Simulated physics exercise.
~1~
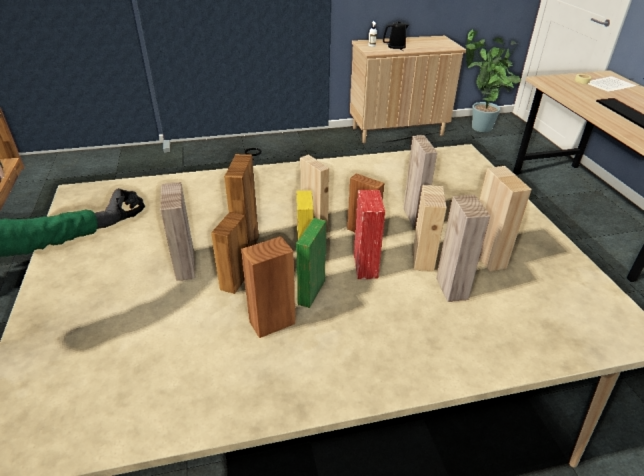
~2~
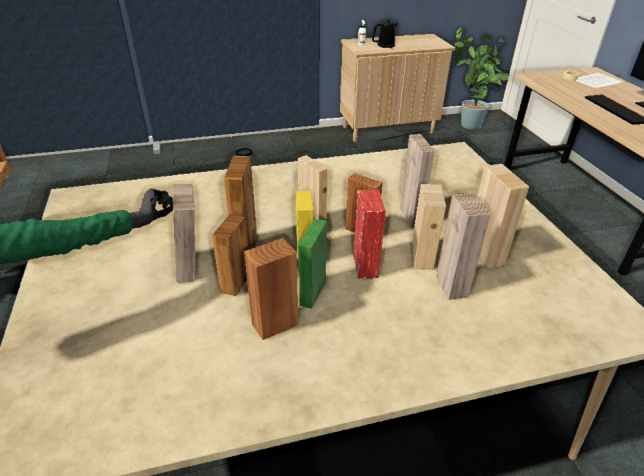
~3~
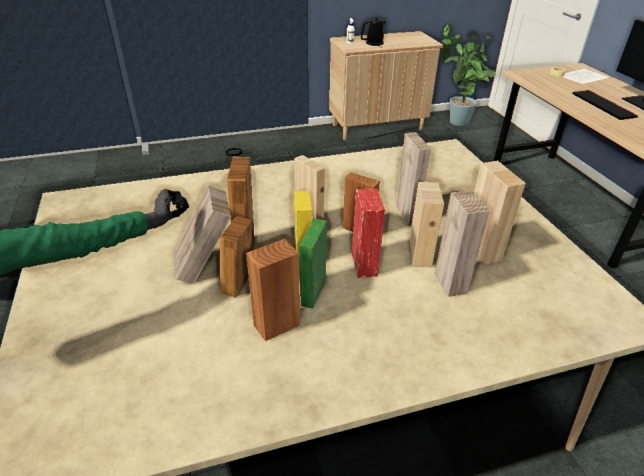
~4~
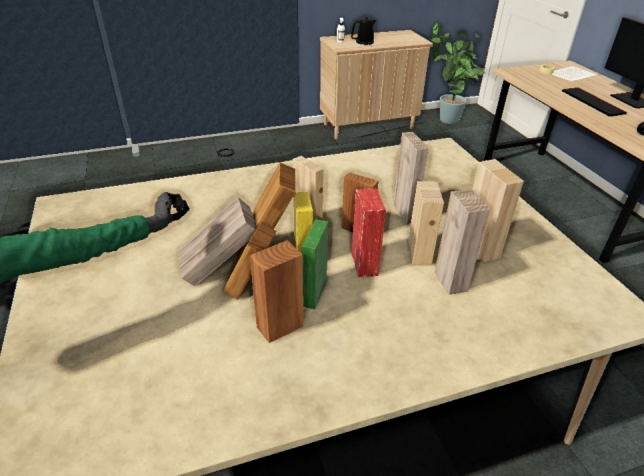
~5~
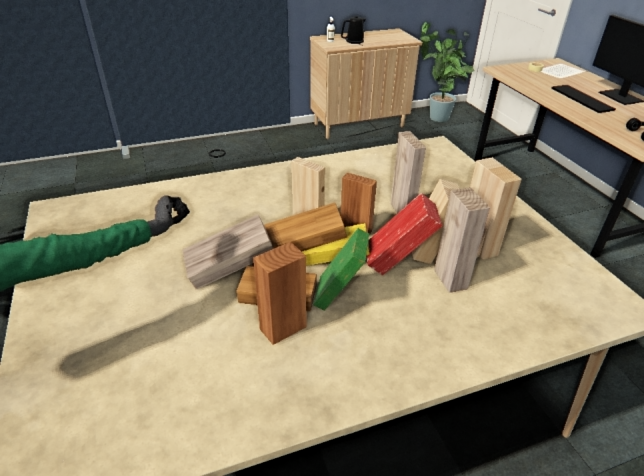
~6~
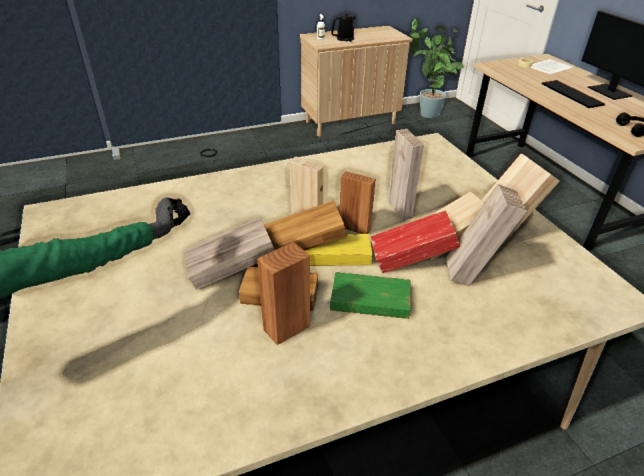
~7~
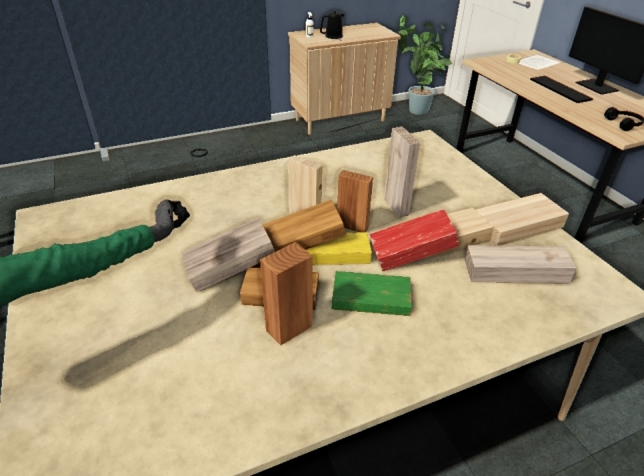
A gloved hand on a green-sleeved arm reaches in from the left and pushes a grey wooden block at the edge of a group standing on a table. The block tilts right into two brown ones, and the hand stays back as they lean and topple. The fall spreads to the yellow, green and red blocks, the green one dropping flat toward the front. The red block tips over against a pale block, and those at the right go down too. Finally, the red block lies toppled among the fallen, while four blocks remain standing.
